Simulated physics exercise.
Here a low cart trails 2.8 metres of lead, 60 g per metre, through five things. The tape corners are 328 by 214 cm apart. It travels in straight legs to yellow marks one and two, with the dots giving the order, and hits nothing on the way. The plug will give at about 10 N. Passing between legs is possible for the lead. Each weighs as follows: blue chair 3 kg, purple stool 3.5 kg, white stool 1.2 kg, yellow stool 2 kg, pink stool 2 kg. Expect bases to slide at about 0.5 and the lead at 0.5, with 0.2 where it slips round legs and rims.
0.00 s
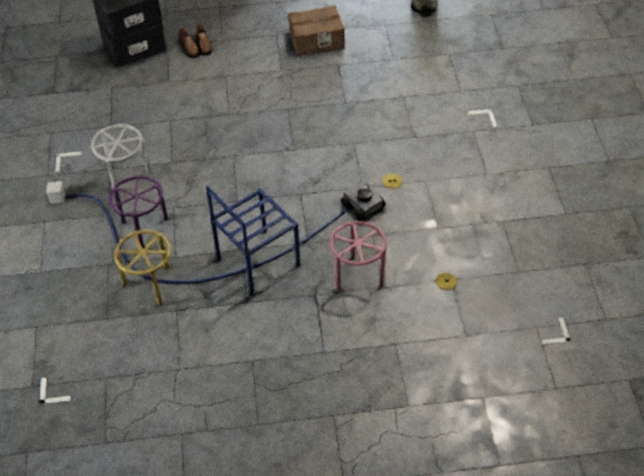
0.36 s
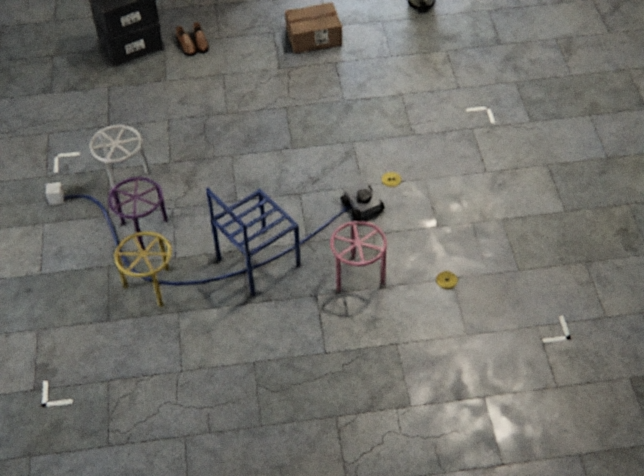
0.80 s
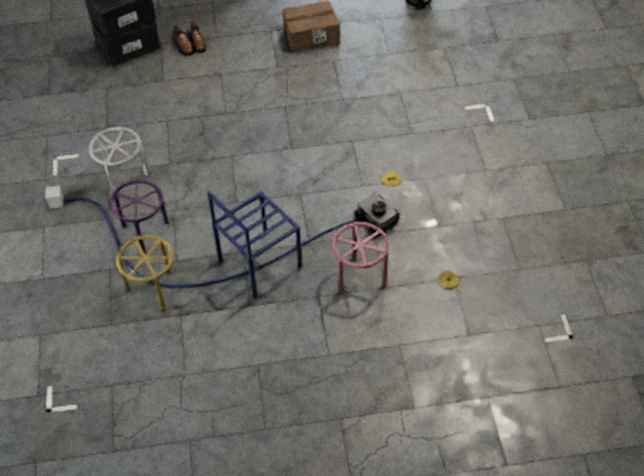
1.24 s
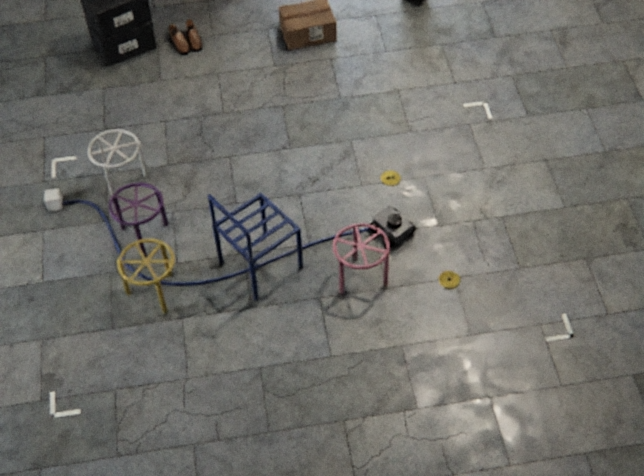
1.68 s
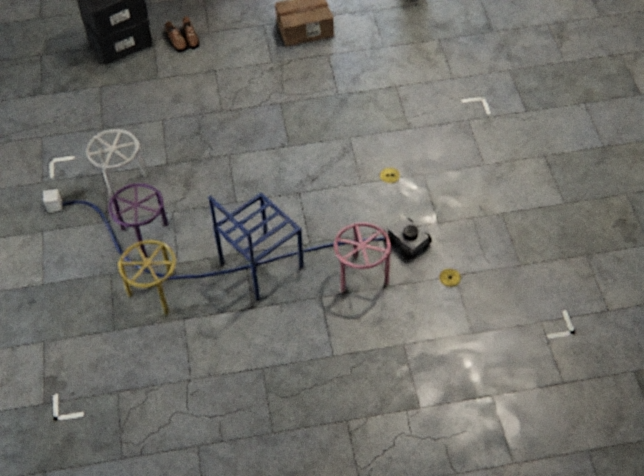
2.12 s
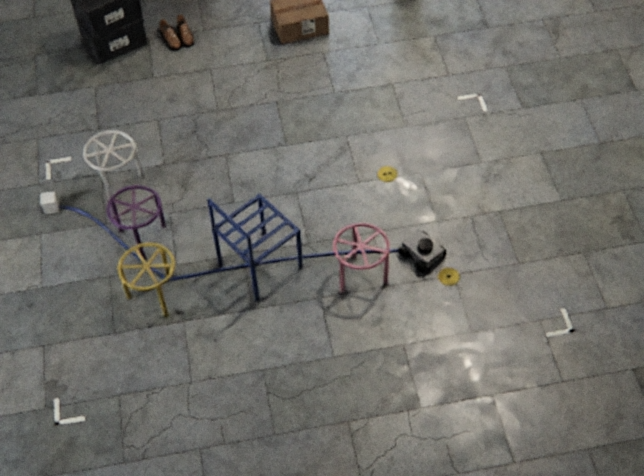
A small dark cart rolled down and to the right past a pink stool, pulling a blue cord straighter beneath a blue chair frame, while the stools and chair stayed nearly still.
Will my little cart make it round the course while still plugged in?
No, the plug comes out.
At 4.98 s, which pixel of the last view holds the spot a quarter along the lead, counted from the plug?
Roughly (240, 322).
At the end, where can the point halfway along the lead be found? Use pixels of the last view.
In the last view it sits close to pixel (290, 262).
At 3.1 s, cart at (445, 270), plug out; nothing else has moved.
At 4.0 s, cart at (423, 233), plug out; nothing else has moved.
At 5.0 s, cart at (403, 199), plug out; nothing else has moved.
At 5.9 s, cart at (388, 173), plug out; nothing else has moved.
At 6.3 s, cart at (388, 173), plug out; nothing else has moved.
